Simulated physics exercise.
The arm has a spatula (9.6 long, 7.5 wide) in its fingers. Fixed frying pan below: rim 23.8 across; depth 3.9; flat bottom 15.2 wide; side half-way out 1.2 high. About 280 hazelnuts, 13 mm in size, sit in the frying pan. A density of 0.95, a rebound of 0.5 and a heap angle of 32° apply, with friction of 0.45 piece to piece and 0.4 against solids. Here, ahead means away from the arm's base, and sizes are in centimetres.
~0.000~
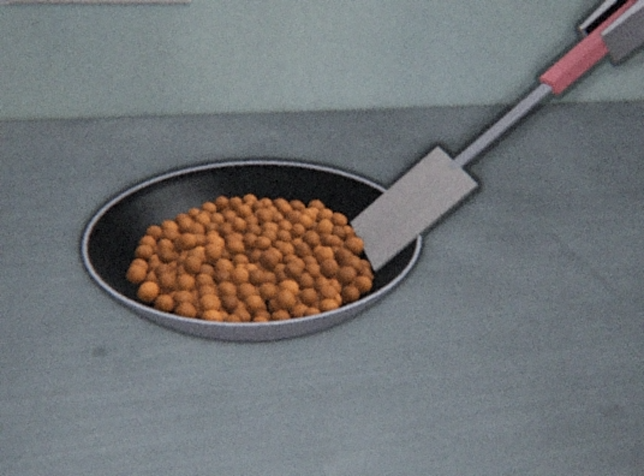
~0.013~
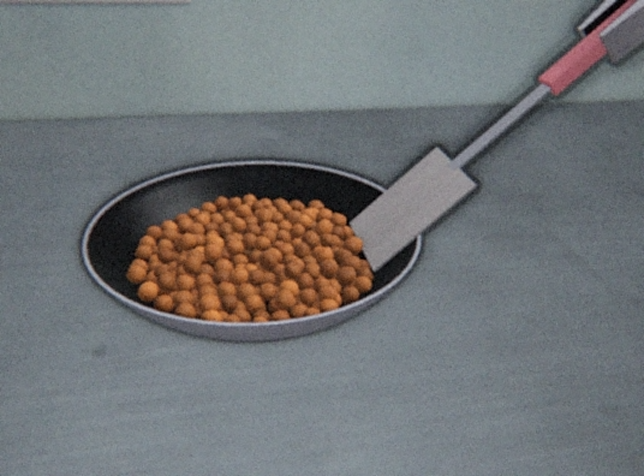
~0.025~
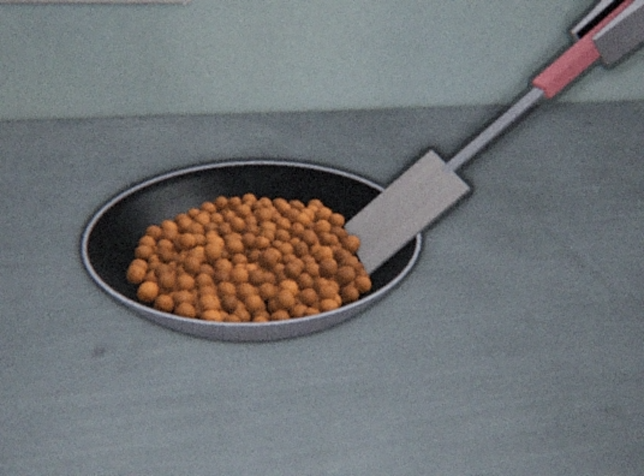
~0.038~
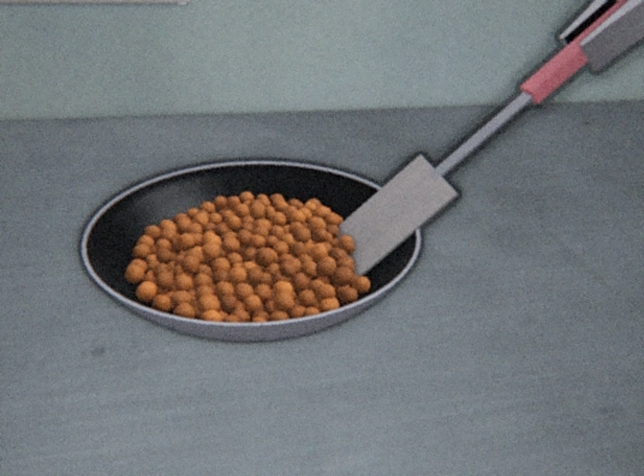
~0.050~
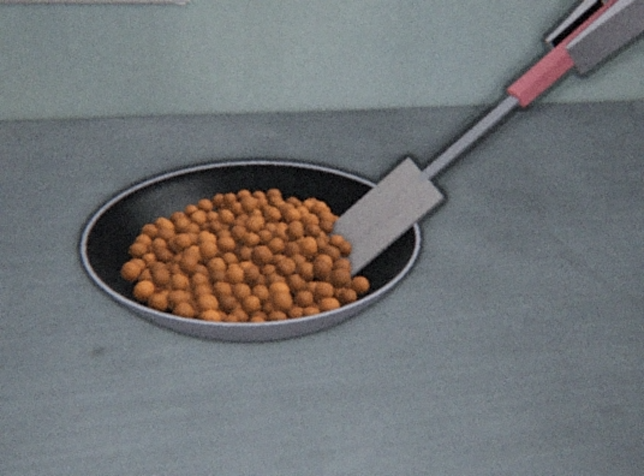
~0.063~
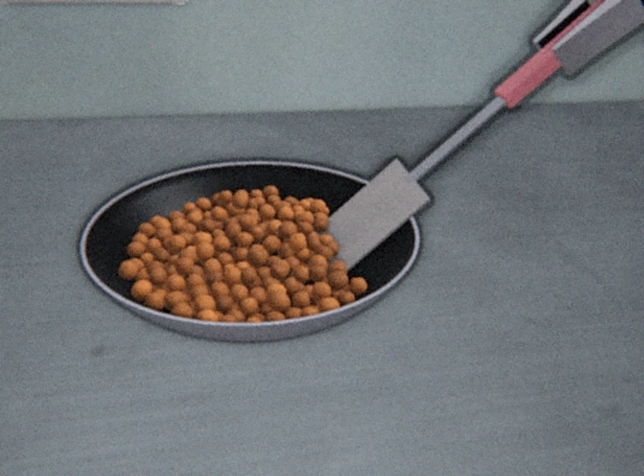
A spatula held by a robotic arm rests at the right side of a frying pan of hazelnuts, then slides slowly left and slightly down, pushing the nearest nuts a little to the left while the pan stays still.
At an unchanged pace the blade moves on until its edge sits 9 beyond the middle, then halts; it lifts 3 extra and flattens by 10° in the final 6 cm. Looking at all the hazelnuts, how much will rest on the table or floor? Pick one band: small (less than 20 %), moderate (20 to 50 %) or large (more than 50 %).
Moderate.
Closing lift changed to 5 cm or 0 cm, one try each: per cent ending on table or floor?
Result: Approx. 30 % and 25 %, one try each.
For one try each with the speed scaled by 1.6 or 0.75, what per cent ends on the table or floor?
Some 40 per cent, then some 30 per cent, on the table or floor.
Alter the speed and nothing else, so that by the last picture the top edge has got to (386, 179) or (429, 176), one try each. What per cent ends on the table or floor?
35 % and 25 %.
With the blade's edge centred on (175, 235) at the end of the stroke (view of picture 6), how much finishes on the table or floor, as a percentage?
10 %.
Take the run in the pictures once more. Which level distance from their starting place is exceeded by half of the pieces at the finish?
Near 3 cm, measured level.
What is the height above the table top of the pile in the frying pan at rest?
Height at the end: Around 3.5 cm.
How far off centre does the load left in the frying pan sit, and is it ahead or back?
Offset: About 2.5 cm, ahead.
After 0.13 s, sloping 43°, highest piece 5 above the table; 278 in the frying pan.
After 0.19 s, sloping 40°, highest piece 6 above the table; 278 in the frying pan.
After 0.42 s, sloping 33°, highest piece 7 above the table; 188 in the frying pan, 74 on the table or floor, 16 on the blade or in flight.
After 1.47 s, sloping 33°, highest piece 3 above the table; 188 in the frying pan, 90 on the table or floor.
At rest, 188 in the frying pan, 90 on the table or floor. That is 32 % on the table or floor.
